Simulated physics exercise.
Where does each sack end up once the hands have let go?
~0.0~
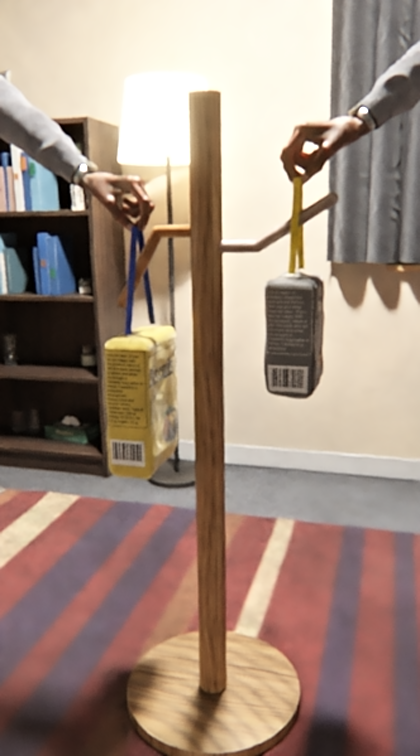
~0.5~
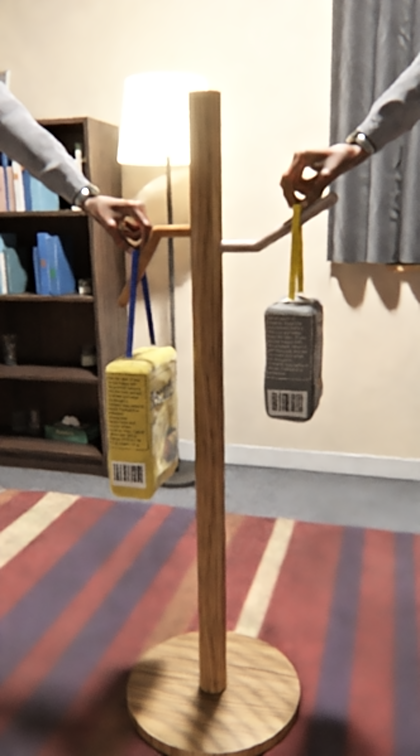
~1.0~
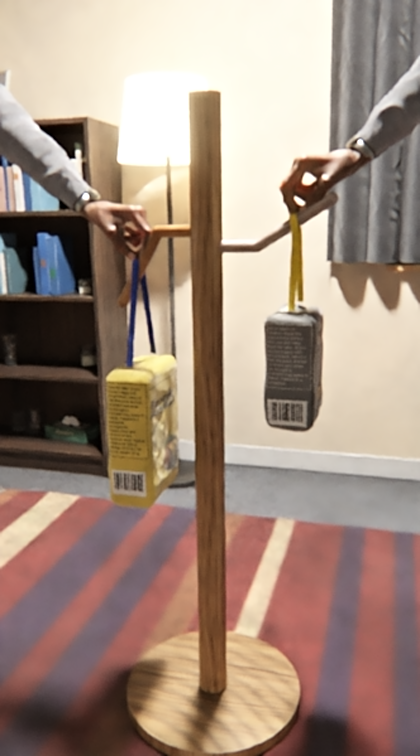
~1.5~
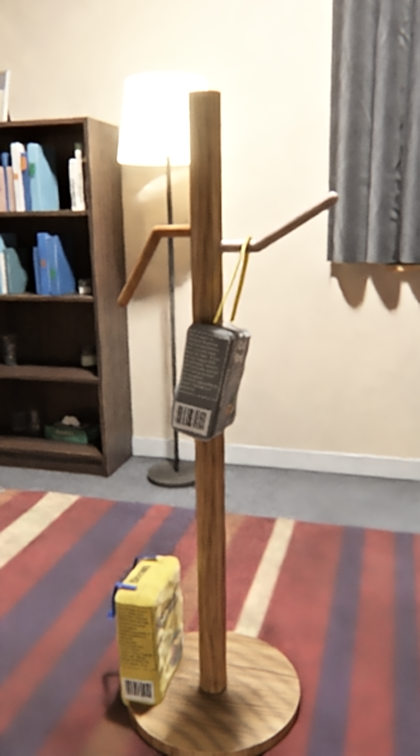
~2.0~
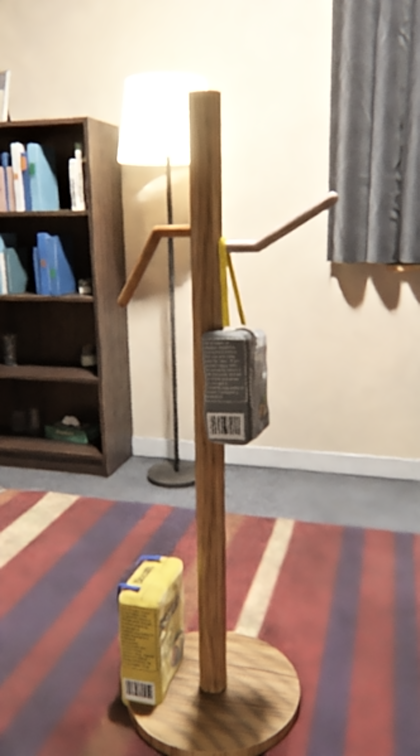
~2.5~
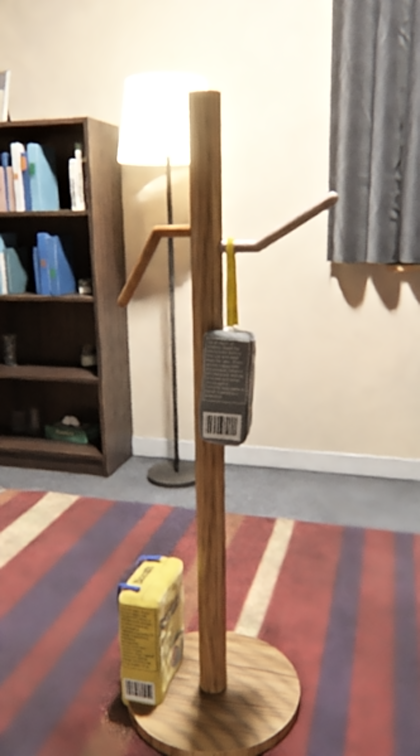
The yellow sack drops to the floor and stands by the base of the coat stand, while the grey sack stays hanging by its loop from the right peg.
